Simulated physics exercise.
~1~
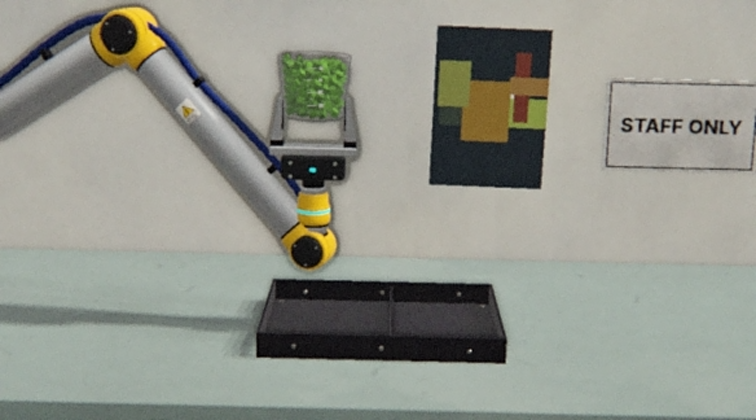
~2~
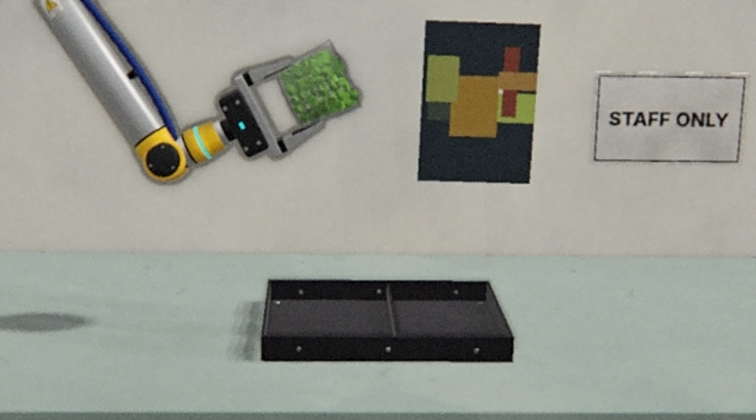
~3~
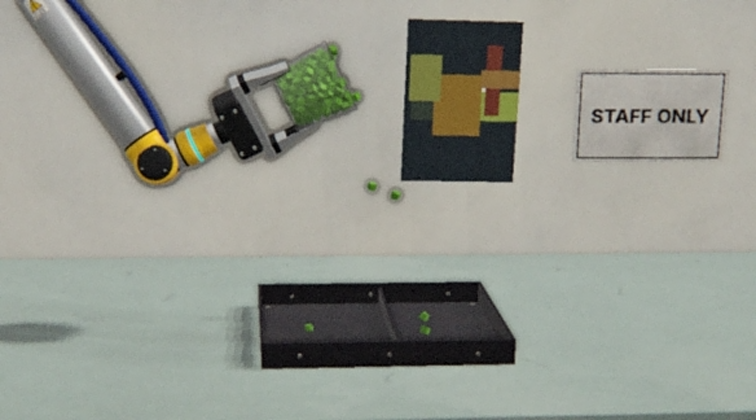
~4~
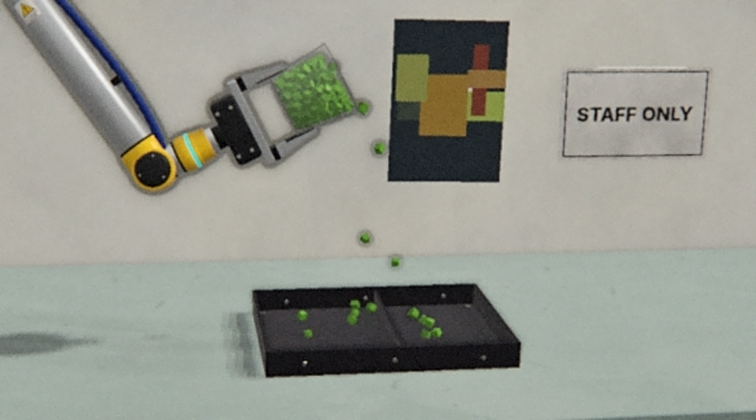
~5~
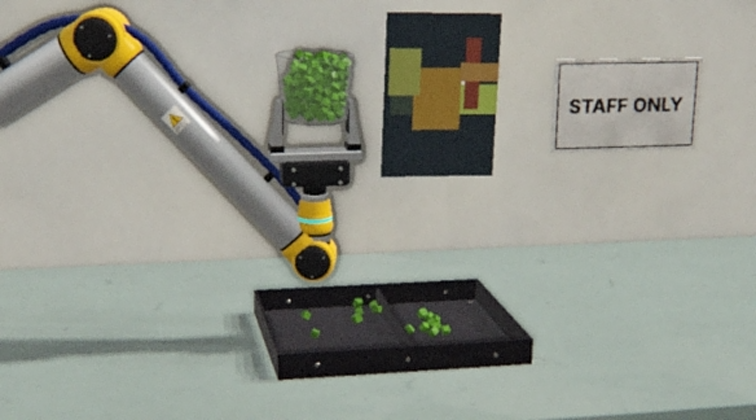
The clip opens with a robotic arm holding a clear beaker packed with small green vegetable dice upright above an empty black tray split by a cross wall, with a painting and a staff-only sign on the wall behind. The arm changes its pose and tips the beaker over toward the right, while the tray is still empty. A few dice then drop from its mouth and land in both parts of the tray. More tumble down, leaving loose scatterings on either side of the divider. Finally the arm brings the beaker back upright, still mostly full, with only a small share of dice lying in the two parts.
